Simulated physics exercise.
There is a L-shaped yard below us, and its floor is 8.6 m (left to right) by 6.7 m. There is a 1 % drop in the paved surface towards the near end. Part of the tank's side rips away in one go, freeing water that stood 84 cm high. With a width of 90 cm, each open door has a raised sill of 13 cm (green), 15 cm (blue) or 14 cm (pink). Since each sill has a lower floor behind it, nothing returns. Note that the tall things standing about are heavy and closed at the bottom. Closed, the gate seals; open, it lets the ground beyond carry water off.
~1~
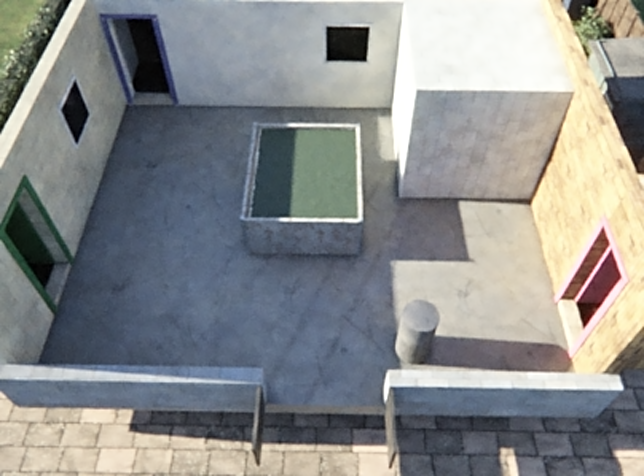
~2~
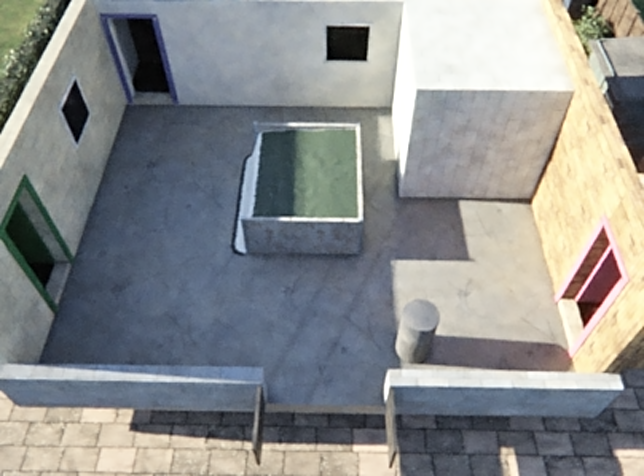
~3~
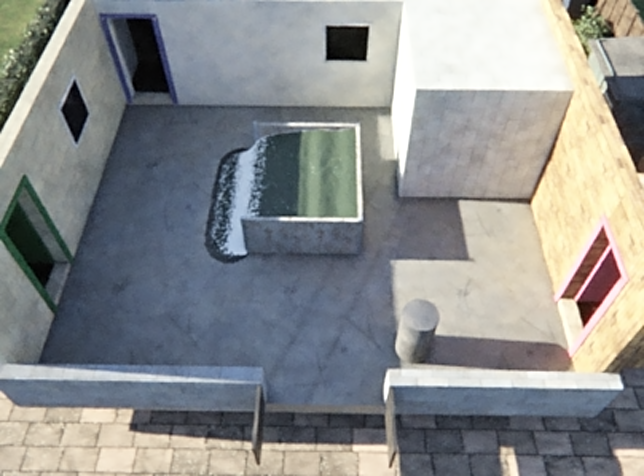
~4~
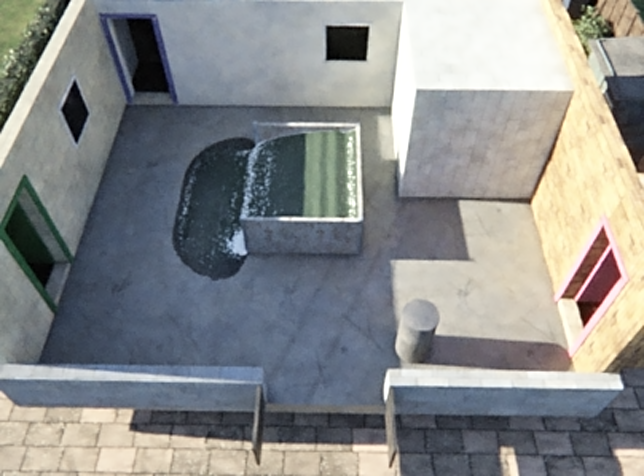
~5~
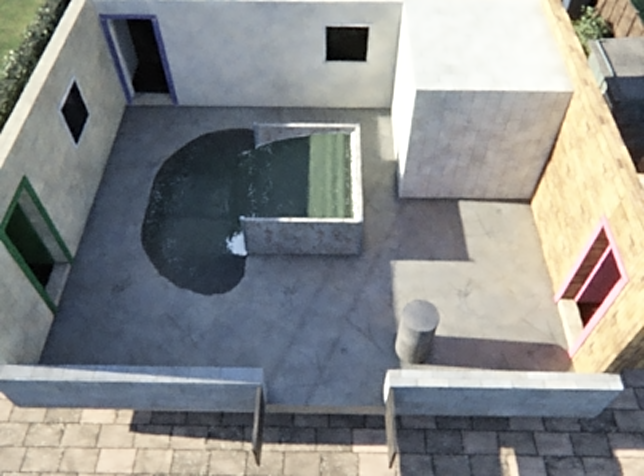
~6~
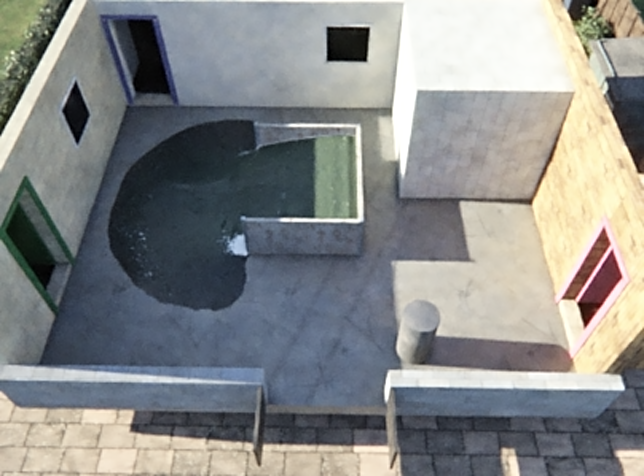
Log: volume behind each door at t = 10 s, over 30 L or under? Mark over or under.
Green door: Over; blue door: Over; pink door: Under.
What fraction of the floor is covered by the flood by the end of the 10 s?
Wet share: About 100 %.
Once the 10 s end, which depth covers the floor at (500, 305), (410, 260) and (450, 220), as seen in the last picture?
The depths come out at 8, 2 and 5 centimetres, in the order listed.
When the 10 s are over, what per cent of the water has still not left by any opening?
I'd put it at some 88 percent still there.
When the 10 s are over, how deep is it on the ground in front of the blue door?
Some 2.5 centimetres of depth.
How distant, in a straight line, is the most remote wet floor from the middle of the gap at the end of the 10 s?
About 6.6 m out.
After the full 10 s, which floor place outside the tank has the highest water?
Near (567, 395).
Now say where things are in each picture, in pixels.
The tank at (304, 172) is whole and still, 84 cm deep, in the first frame.
The front is at (256, 156), 1.3 m from the gap at (254, 189); 0.6 m2 of floor is under water; 84 cm left at the back of the tank, in the second frame.
Water pours out at (254, 192) and has run 1.5 m, to (239, 151); deepest outside 46 cm, 84 cm at the tank's back, in the third frame.
The front is at (224, 143), 1.8 m from the gap at (254, 193); 4.1 m2 of floor is under water; 78 cm left at the back of the tank, in the fourth frame.
The front is at (182, 284), 2.2 m from the gap at (254, 194); 6.6 m2 of floor is under water; 71 cm left at the back of the tank, in the fifth frame.
Water pours out at (255, 195) and has run 2.7 m, to (113, 234); deepest outside 39 cm, 72 cm at the tank's back, in the sixth frame.
A moment later water covers 35 % of the floor and is deepest (48 cm) near (102, 210); green door 24 cm at the sill, 4 L in, blue door 7 cm at the sill, 0 L in, pink door not reached.
Soon after water covers 40 % of the floor and is deepest (55 cm) near (32, 386); green door 27 cm at the sill, 46 L in, blue door 34 cm at the sill, 22 L in, pink door not reached.
Next water covers 45 % of the floor and is deepest (38 cm) near (32, 386); green door 17 cm at the sill, 93 L in, blue door 29 cm at the sill, 174 L in, pink door not reached.
Later on water covers 90 % of the floor and is deepest (20 cm) near (375, 108); green door 16 cm at the sill, 104 L in, blue door 10 cm at the sill, 224 L in, pink door not reached.
At the end water covers 100 % of the floor and is deepest (20 cm) near (567, 395); green door 9 cm at the sill, 107 L in, blue door 2 cm at the sill, 224 L in, pink door 12 cm at the sill, 0 L in.
